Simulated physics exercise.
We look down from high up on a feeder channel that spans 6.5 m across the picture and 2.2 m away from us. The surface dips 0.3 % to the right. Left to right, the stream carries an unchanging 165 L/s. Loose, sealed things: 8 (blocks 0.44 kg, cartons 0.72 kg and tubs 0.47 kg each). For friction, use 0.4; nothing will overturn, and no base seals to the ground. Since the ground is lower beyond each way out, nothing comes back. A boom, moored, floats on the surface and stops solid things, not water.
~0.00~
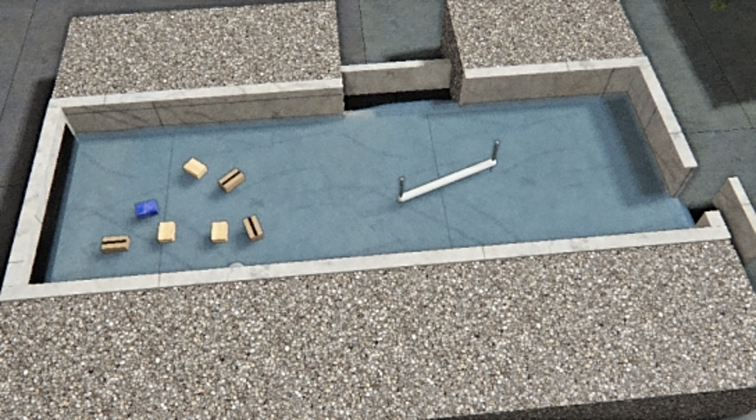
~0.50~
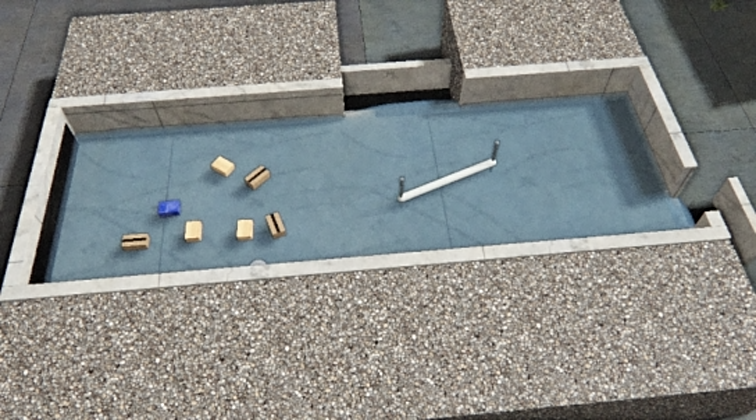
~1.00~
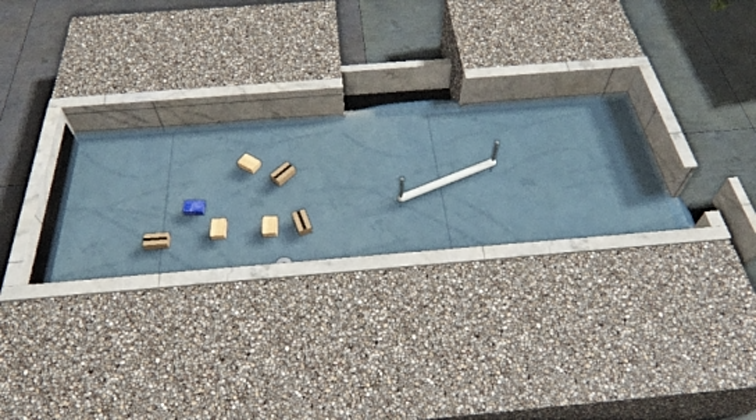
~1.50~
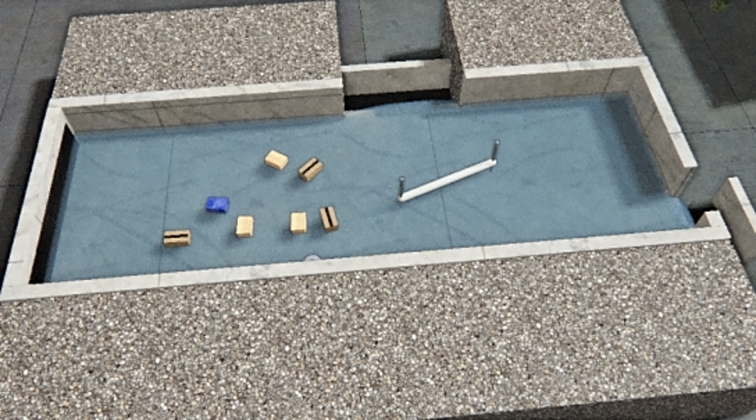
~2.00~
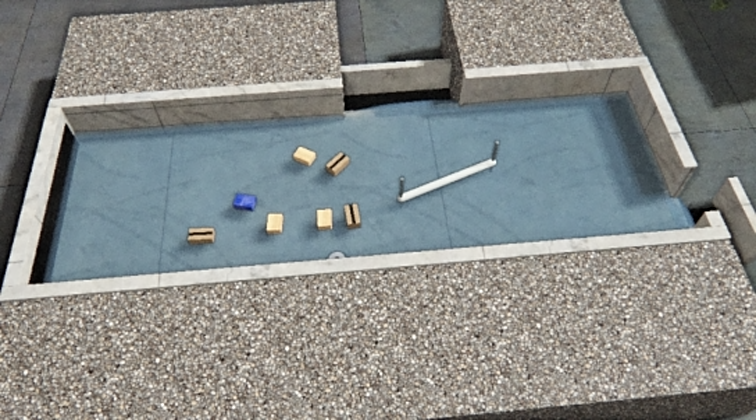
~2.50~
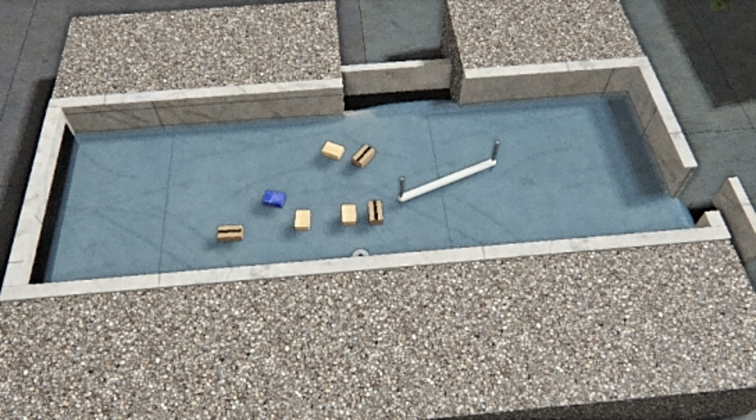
Shallow walled water channel seen from above, with one blue block and seven tan and brown blocks drifting slowly rightward together.
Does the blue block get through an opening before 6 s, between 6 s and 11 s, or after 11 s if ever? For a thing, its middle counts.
Between 6 s and 11 s.
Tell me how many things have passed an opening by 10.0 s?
3 of them.
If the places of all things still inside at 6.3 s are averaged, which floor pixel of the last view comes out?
(452, 205).
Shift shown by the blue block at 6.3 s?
Roughly 350 cm.
After 3.5 s the blue block is near (331, 190), 1.9 m from its start, afloat; 0 of 8 are out; 8 afloat.
After 6.3 s the blue block is near (442, 134), 3.3 m from its start, afloat; 2 of 8 are out; 6 afloat.
After 10.0 s the blue block has gone out (at 7.5 s); 3 of 8 are out; 5 afloat.
After 14.0 s the blue block has gone out (at 7.5 s); 4 of 8 are out; 4 afloat.
